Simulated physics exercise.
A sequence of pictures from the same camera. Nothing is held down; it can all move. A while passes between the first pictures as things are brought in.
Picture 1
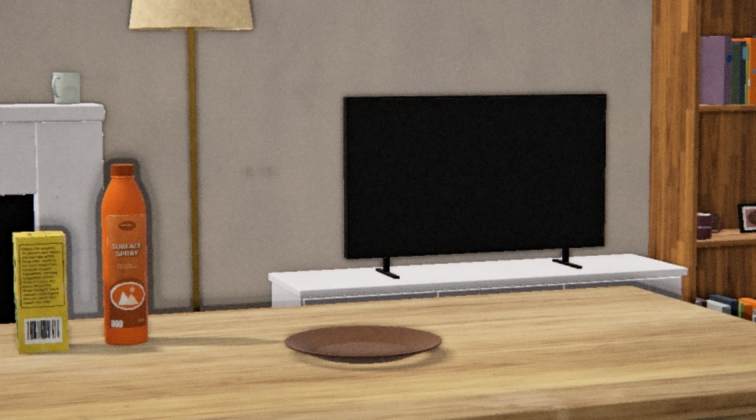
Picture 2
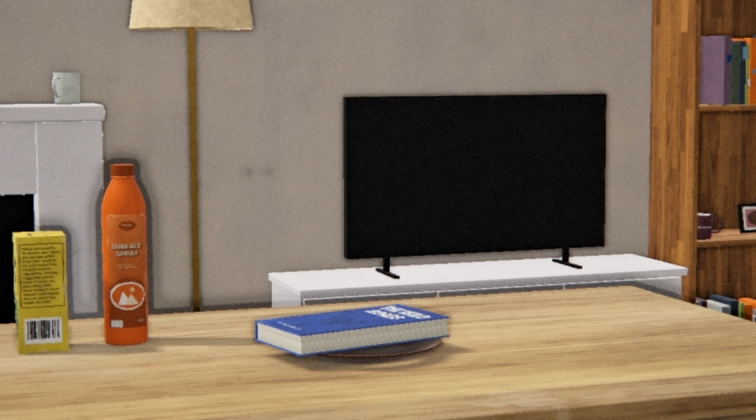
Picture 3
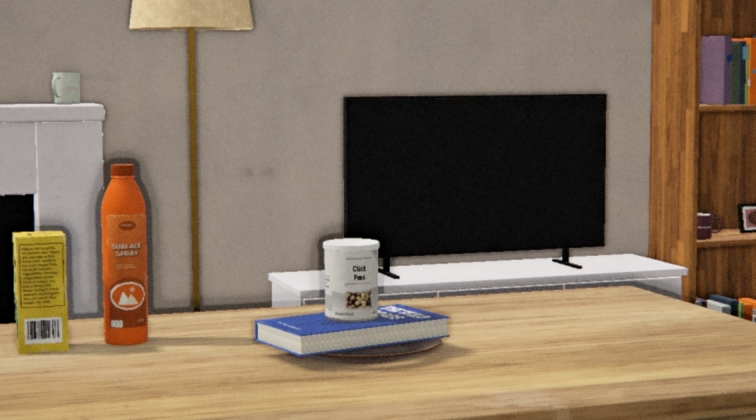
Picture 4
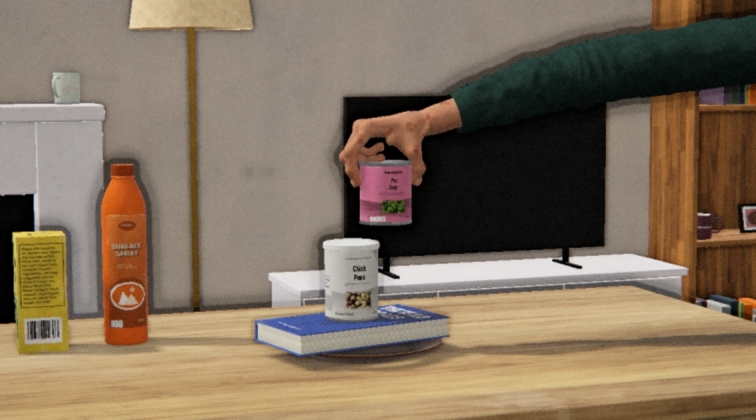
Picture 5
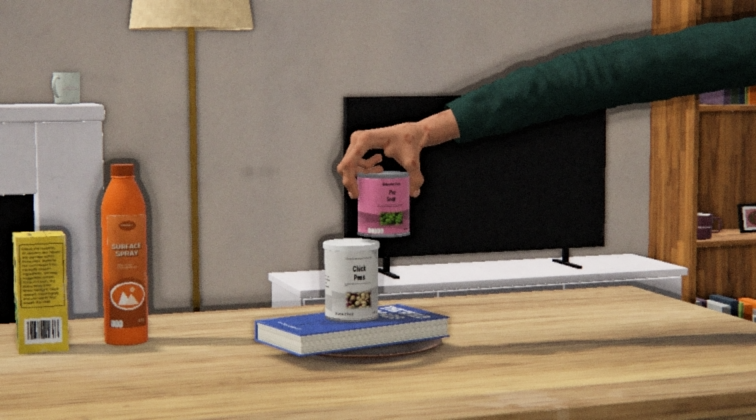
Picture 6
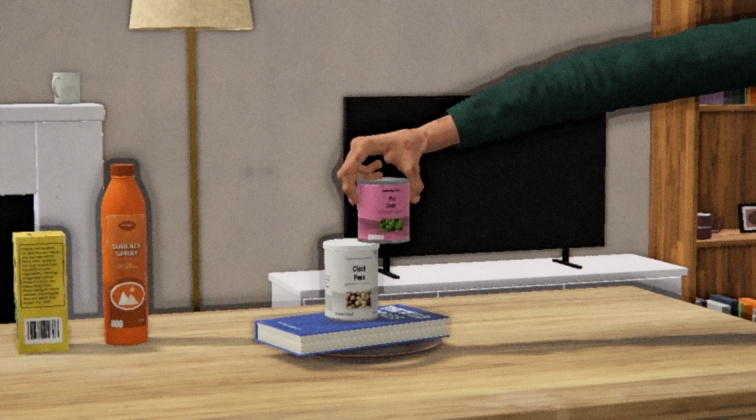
On a wooden table in a living room, a blue book appeared on a brown plate, then a white tin on top, and a hand lowered a pink can onto the tin, still holding it.
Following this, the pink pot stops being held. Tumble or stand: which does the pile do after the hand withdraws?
So the pile doesn't survive that.
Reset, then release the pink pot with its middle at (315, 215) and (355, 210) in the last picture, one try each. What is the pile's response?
It caves in the first time and survives the second time.
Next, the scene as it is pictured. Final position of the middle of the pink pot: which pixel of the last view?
Look around (536, 309) in the final frame.
Then, 0.40 s past the last view, pink pot now fallen.
Then, 0.70 s past the last view, things are still on the move.
Then, 1.50 s past the last view, nothing new.
Finally, fallen, pink pot; the other 5 still in place. Final places as the last picture's camera would see them, pink pot near (537, 309). The pile comes apart.
